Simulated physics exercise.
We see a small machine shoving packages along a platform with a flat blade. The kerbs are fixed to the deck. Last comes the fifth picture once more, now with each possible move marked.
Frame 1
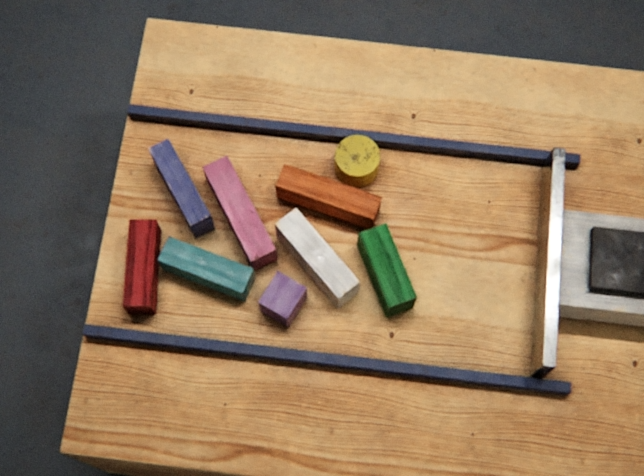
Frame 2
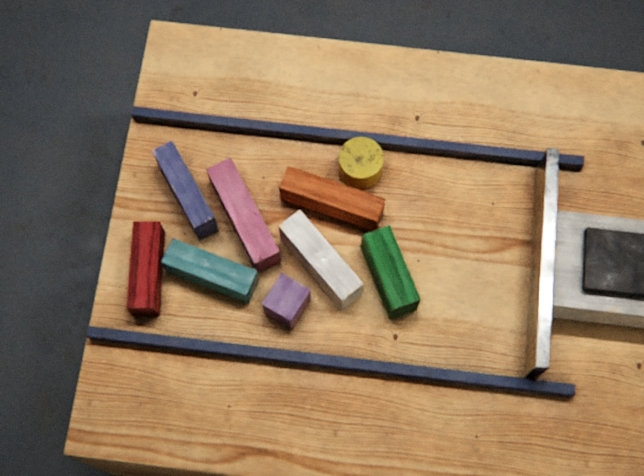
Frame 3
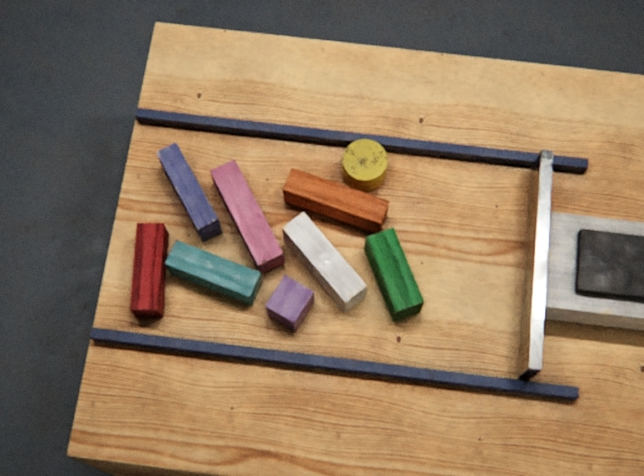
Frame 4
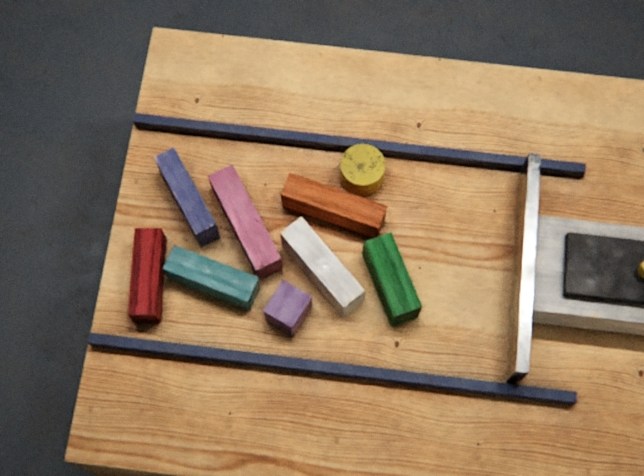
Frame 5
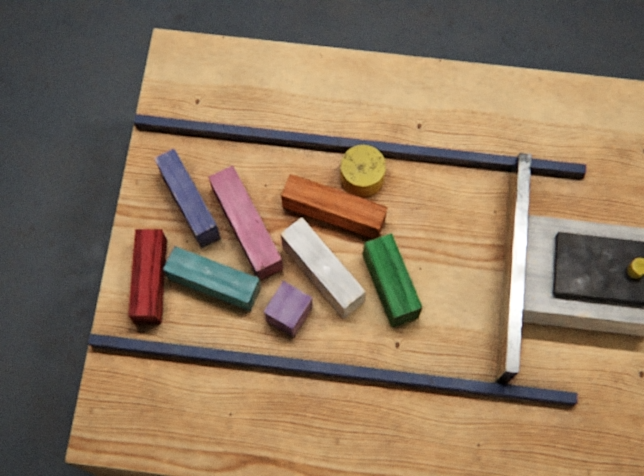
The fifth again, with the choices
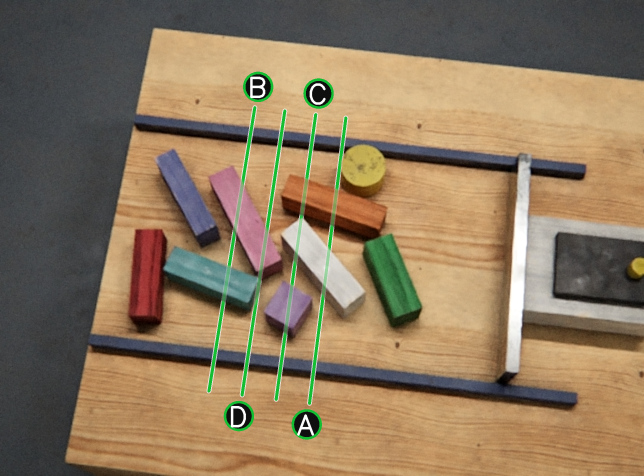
A flat metal blade slides slowly left between two rails toward the still, colourful blocks.
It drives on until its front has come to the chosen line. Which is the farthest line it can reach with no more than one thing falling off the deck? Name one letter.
Up to line B.
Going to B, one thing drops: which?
The red stick.
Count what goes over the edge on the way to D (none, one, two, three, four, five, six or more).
The count is none.
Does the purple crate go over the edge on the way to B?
No.
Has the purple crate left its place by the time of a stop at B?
Yes.
On the marked copy, A at (329, 254); B at (233, 242); C at (297, 250); D at (265, 246).
Taking B. A third of the way, robot (491, 255); green stick (382, 280); red stick (149, 277).
Two thirds of the way, robot (388, 243); red stick (144, 276); turquoise bar (199, 280).
When it is over, robot (308, 234); red stick over the edge; blue bar (136, 195); one fallen.
As for the rest, A is within the limit but short; C is within the limit but short; D is within the limit but short.
